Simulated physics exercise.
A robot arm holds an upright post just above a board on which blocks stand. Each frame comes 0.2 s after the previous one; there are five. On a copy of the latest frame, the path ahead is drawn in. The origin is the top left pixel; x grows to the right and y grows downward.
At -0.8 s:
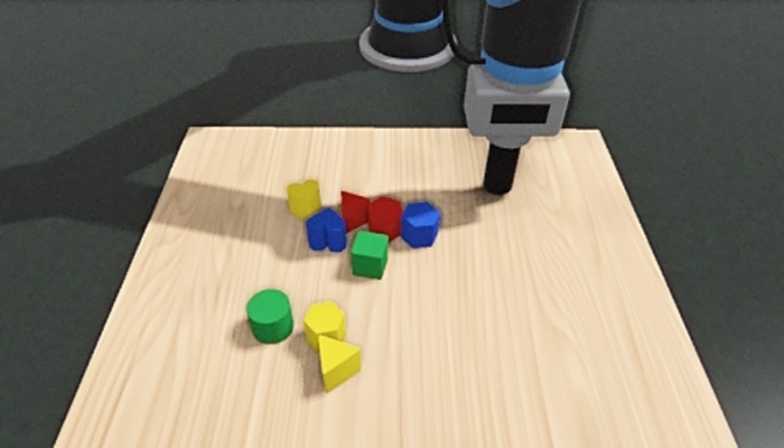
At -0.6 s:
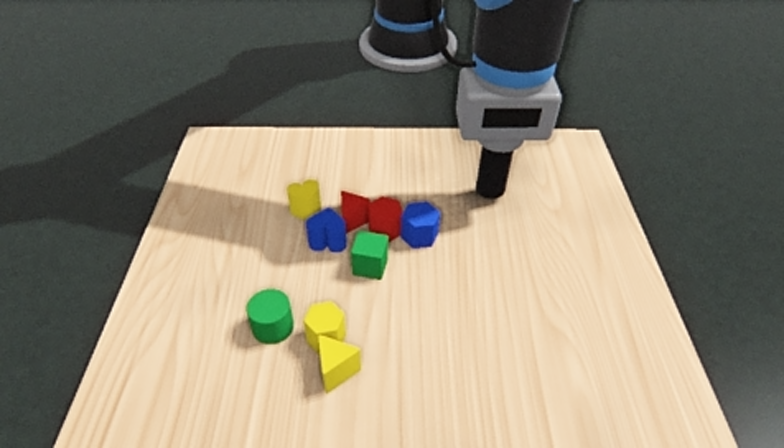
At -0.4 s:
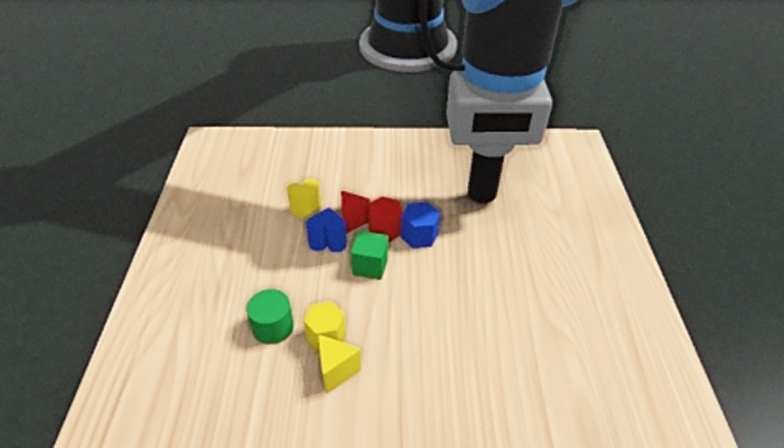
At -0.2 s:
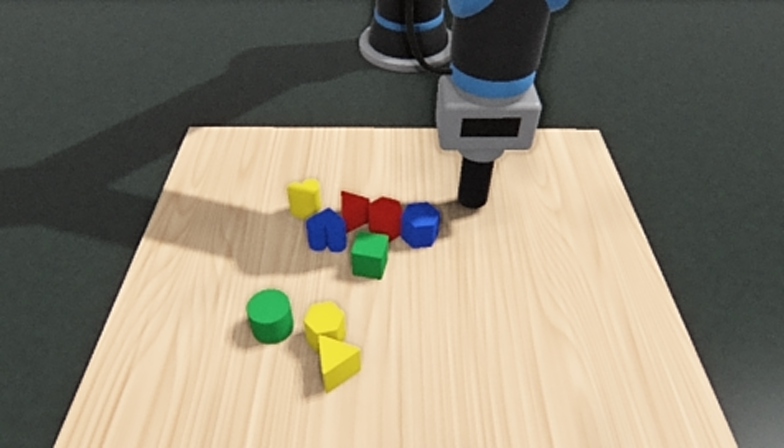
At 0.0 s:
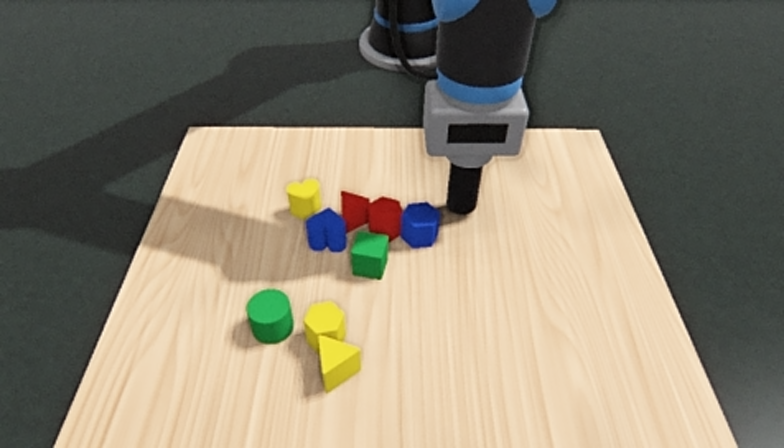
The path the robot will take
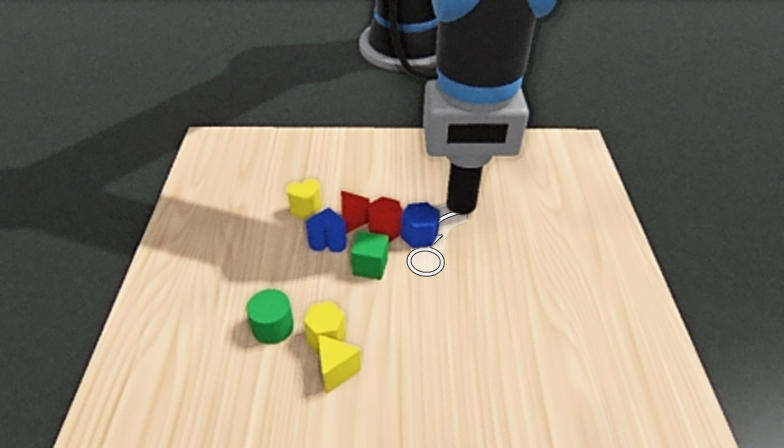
A robot arm with a black upright post reaches over a pale wooden board on a dark surface, seen from above at an angle by a still camera. Red, blue and yellow blocks and a green cube cluster left of the post, with a green cylinder and two yellow blocks nearer the viewer. The arm moves the post slowly left and slightly nearer, while the blocks stay still.
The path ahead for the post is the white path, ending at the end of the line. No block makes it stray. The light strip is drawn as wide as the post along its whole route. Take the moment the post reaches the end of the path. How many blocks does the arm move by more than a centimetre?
There will be two blocks displaced.
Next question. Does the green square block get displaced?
Yes - that is the case.
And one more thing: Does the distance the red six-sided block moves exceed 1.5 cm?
I'd say no.
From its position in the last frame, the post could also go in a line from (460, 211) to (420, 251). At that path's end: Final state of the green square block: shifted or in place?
Once the path is done, it is somewhere new.
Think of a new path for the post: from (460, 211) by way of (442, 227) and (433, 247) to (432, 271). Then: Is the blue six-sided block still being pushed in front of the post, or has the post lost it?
Fallen away.
Path on the board, from (460, 211) over (438, 221) and (429, 240) to (426, 261).
On the path given first. Halfway along, post at (432, 223); red six-sided block at (381, 208), turned 15° clockwise; blue six-sided block at (411, 225).
At the end, post at (426, 254); red triangular piece in place; green square block at (355, 249); red six-sided block at (381, 208), turned 15° clockwise; blue six-sided block at (391, 247), turned 50° clockwise.
